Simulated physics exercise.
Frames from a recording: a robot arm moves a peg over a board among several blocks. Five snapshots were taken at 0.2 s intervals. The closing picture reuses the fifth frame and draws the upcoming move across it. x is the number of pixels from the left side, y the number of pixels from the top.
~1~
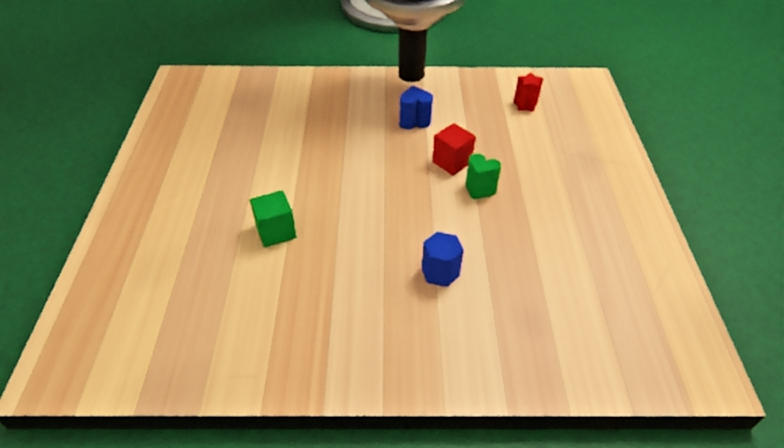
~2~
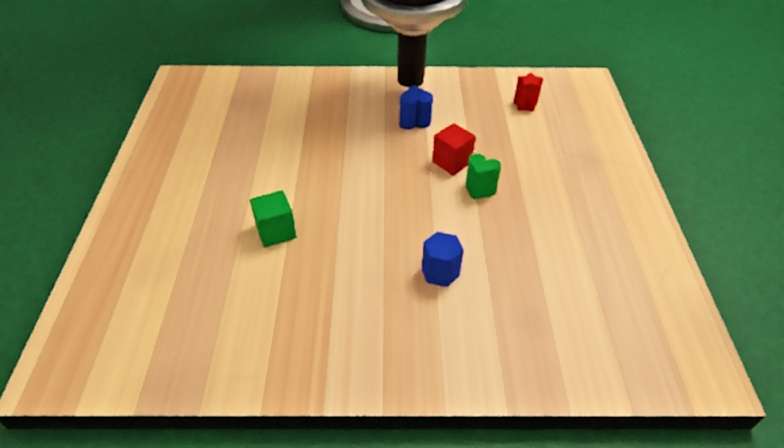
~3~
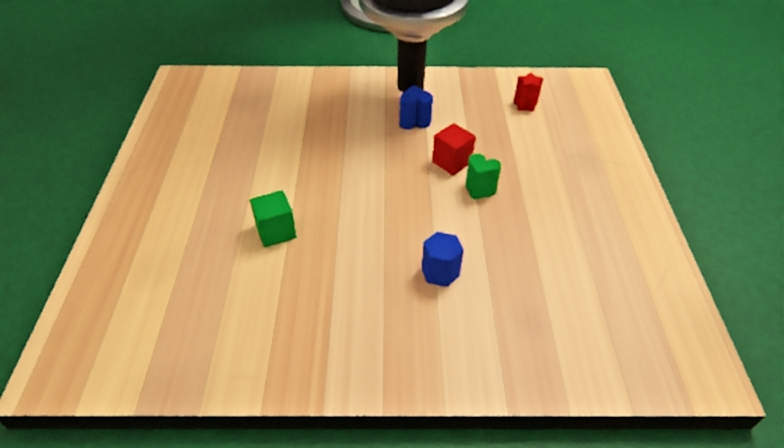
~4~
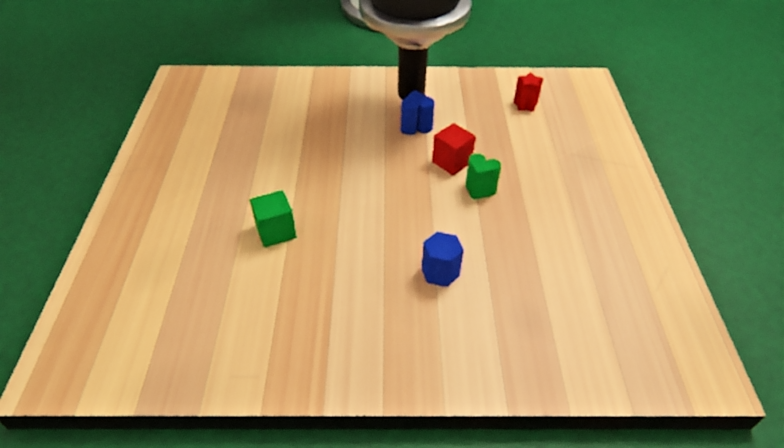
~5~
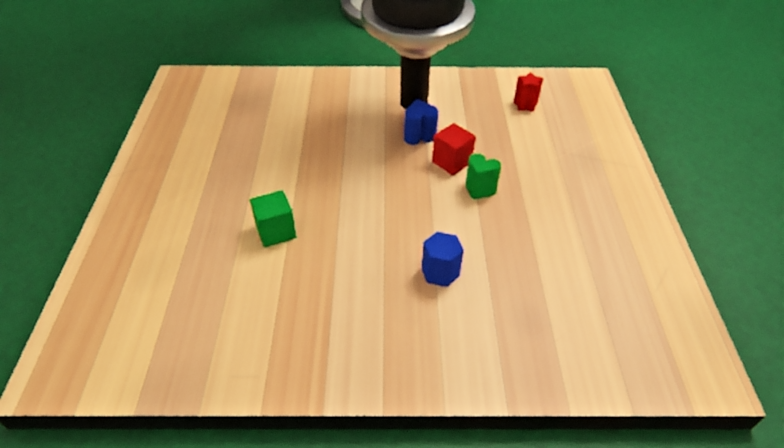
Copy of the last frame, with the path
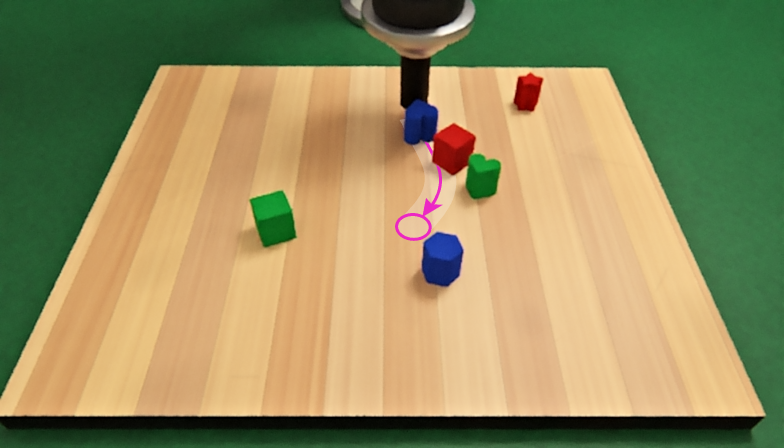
Robot arm lowering its black peg toward a blue heart-shaped block and nudging it slightly down the wooden board near a red cube.
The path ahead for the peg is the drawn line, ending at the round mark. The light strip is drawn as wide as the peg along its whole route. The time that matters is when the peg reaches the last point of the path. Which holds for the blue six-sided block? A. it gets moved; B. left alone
My pick is B.
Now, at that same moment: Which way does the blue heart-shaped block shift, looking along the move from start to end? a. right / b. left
a.
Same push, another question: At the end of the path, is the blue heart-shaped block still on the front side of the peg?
No, it doesn't check out.
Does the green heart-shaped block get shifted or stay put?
That block is shifted.
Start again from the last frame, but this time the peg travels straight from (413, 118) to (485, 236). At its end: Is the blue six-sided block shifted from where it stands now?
I'd say no.
The line goes from (413, 118) by way of (431, 150) and (440, 188) to (413, 227).
On the path given first. One third of the way, peg at (432, 136); blue heart-shaped block at (426, 143), turned 45° clockwise; red square block at (461, 143), turned 30° anticlockwise.
Two thirds of the way, peg at (441, 174); blue heart-shaped block at (416, 173); red square block at (476, 154), turned 45° anticlockwise; green heart-shaped block at (505, 174).
At the end, peg at (414, 212); blue heart-shaped block at (384, 192), turned 180° clockwise; blue six-sided block unmoved; red square block at (476, 154), turned 45° anticlockwise; green heart-shaped block at (505, 174).
